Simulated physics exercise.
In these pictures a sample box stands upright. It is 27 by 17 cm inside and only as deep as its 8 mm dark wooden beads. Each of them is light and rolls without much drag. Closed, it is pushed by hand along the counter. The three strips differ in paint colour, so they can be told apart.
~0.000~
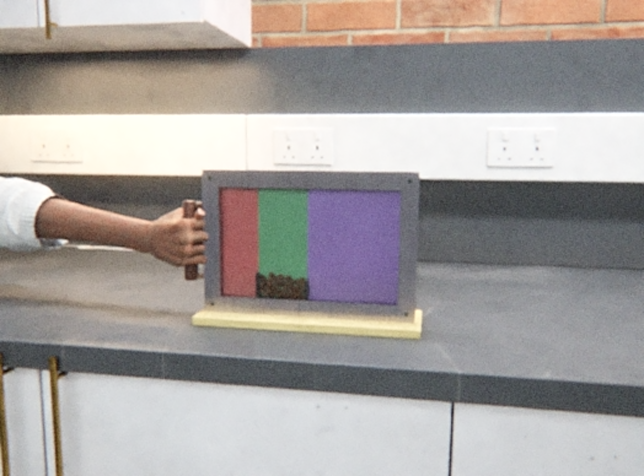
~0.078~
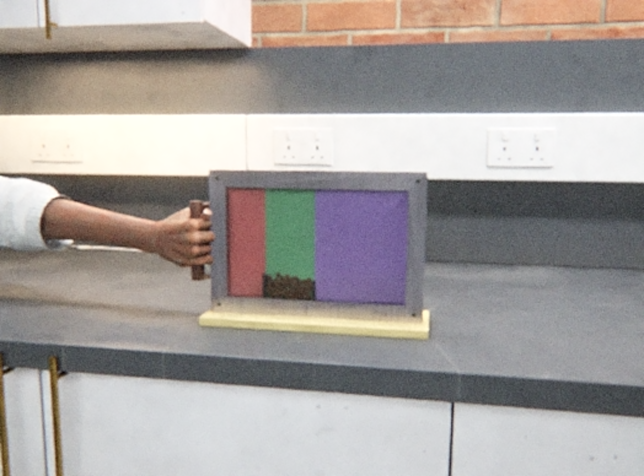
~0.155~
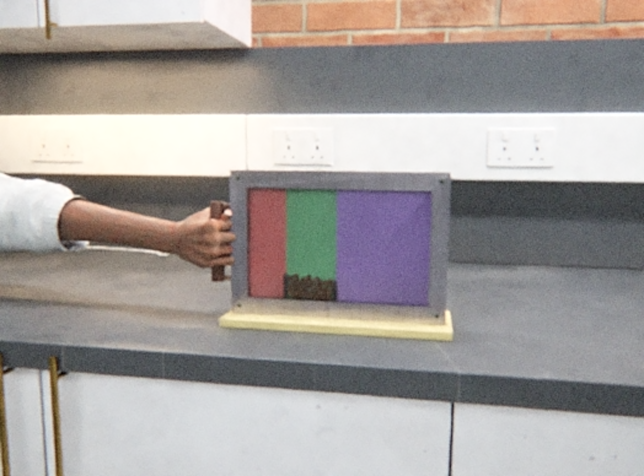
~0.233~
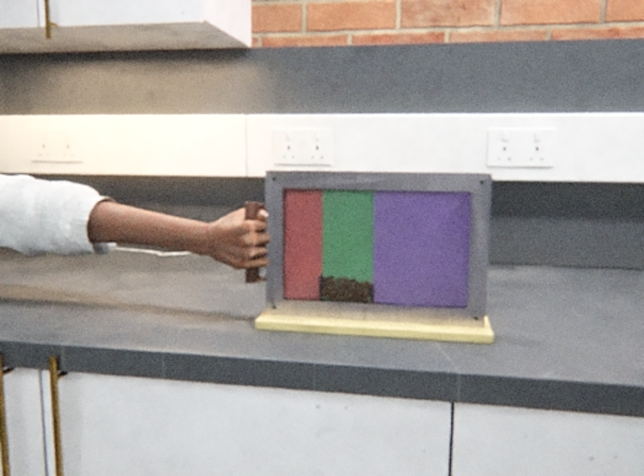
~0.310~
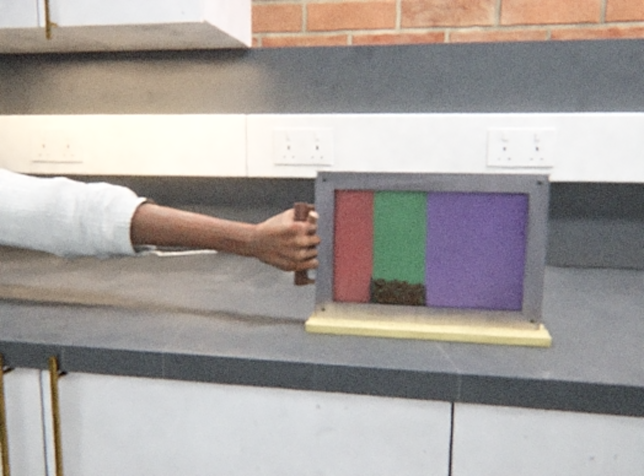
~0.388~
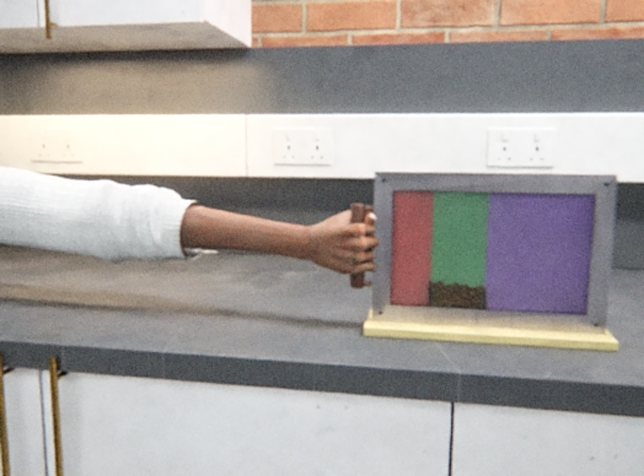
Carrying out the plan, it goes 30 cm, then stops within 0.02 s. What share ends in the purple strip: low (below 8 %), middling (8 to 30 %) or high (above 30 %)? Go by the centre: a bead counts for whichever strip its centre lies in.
For the purple: A fair portion.
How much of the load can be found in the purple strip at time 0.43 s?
That comes to some 0 percent of the load.
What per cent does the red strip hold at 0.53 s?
Around 0 per cent.
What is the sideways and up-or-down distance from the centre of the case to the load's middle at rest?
The middle sits around 2 cm left of it and 7 cm below it.
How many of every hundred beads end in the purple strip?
Roughly 10 %.
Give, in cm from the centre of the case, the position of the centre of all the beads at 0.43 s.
Position estimate: Left 4 cm, below 7 cm.
After 0.43 s, it is 30 cm to the right; the beads' middle is 4 cm left of and 7 cm below the centre; green 100 %.
After 0.53 s, it is 30 cm to the right; the beads' middle is 3 cm left of and 7 cm below the centre; purple 10 %, green 90 %.
After 0.68 s, it is 30 cm to the right; the beads' middle is 2 cm left of and 7 cm below the centre; purple 10 %, green 90 %.
Settled by 1.3 s, it is 30 cm to the right; red 0 %, purple 10 %, green 90 %.
